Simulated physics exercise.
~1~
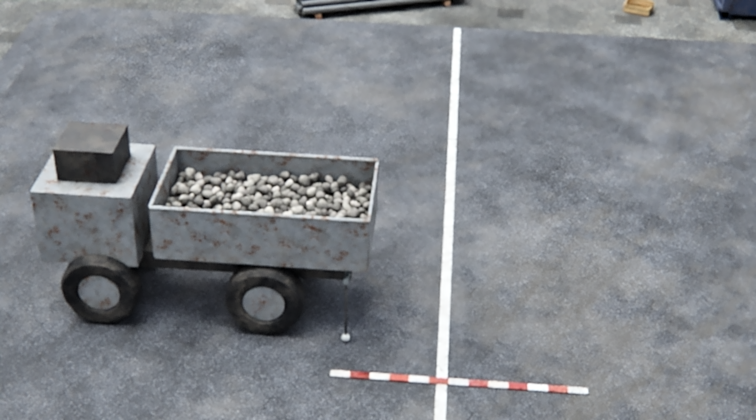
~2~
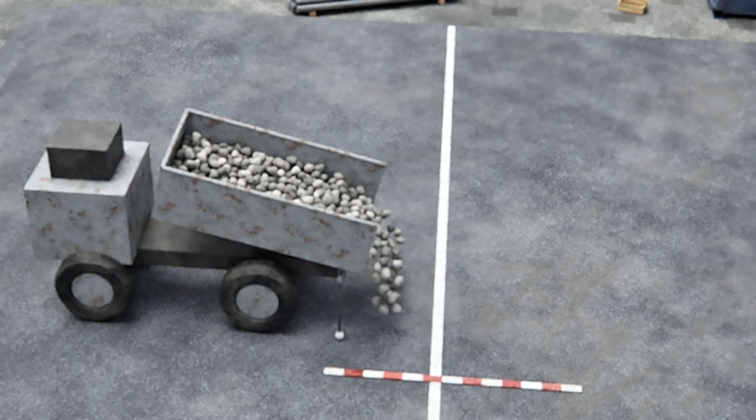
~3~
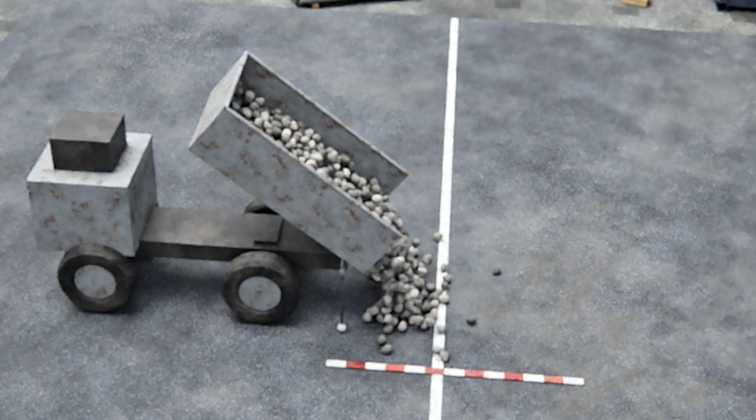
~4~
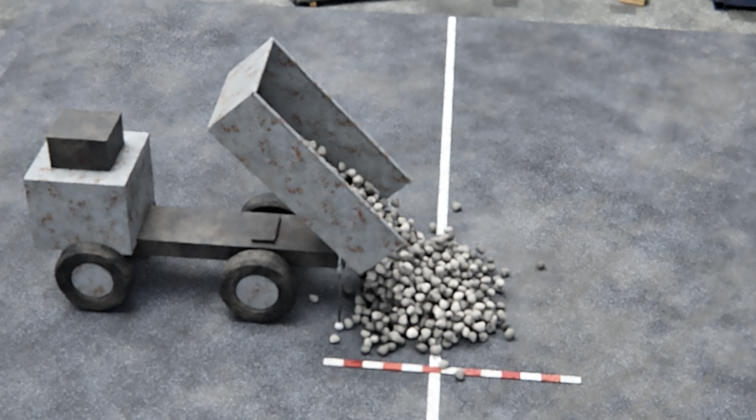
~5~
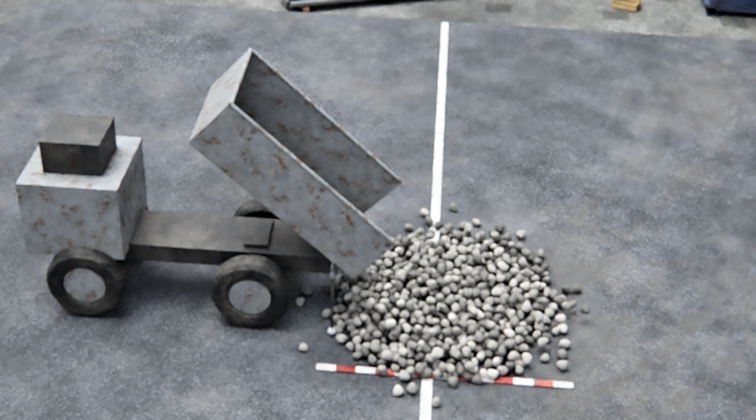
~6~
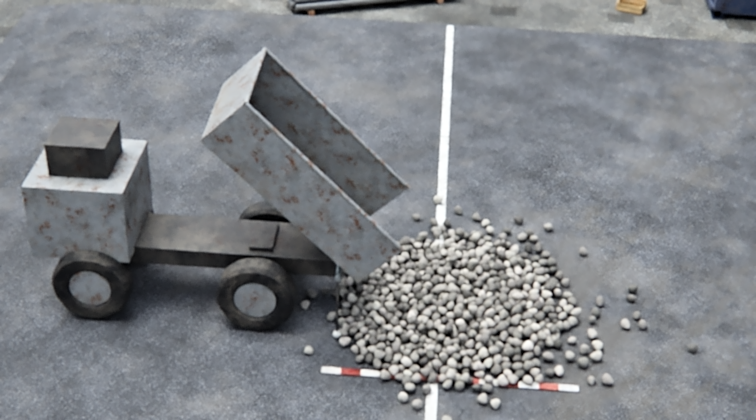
A rusty grey tipping bed full of rounded grey stones sits level on a boxy truck, beside a white line painted across dark ground. The bed tilts up at its cab end, and stones begin spilling over the open right end. As it climbs steeper, they pour down into a heap beside the rear wheel and spread across the line, reaching the red-and-white staff. The bed dips back slightly, then rises a little again as it empties. It ends steeply raised and empty, with a broad mound covering part of the line and staff and a few stones scattered to the right.
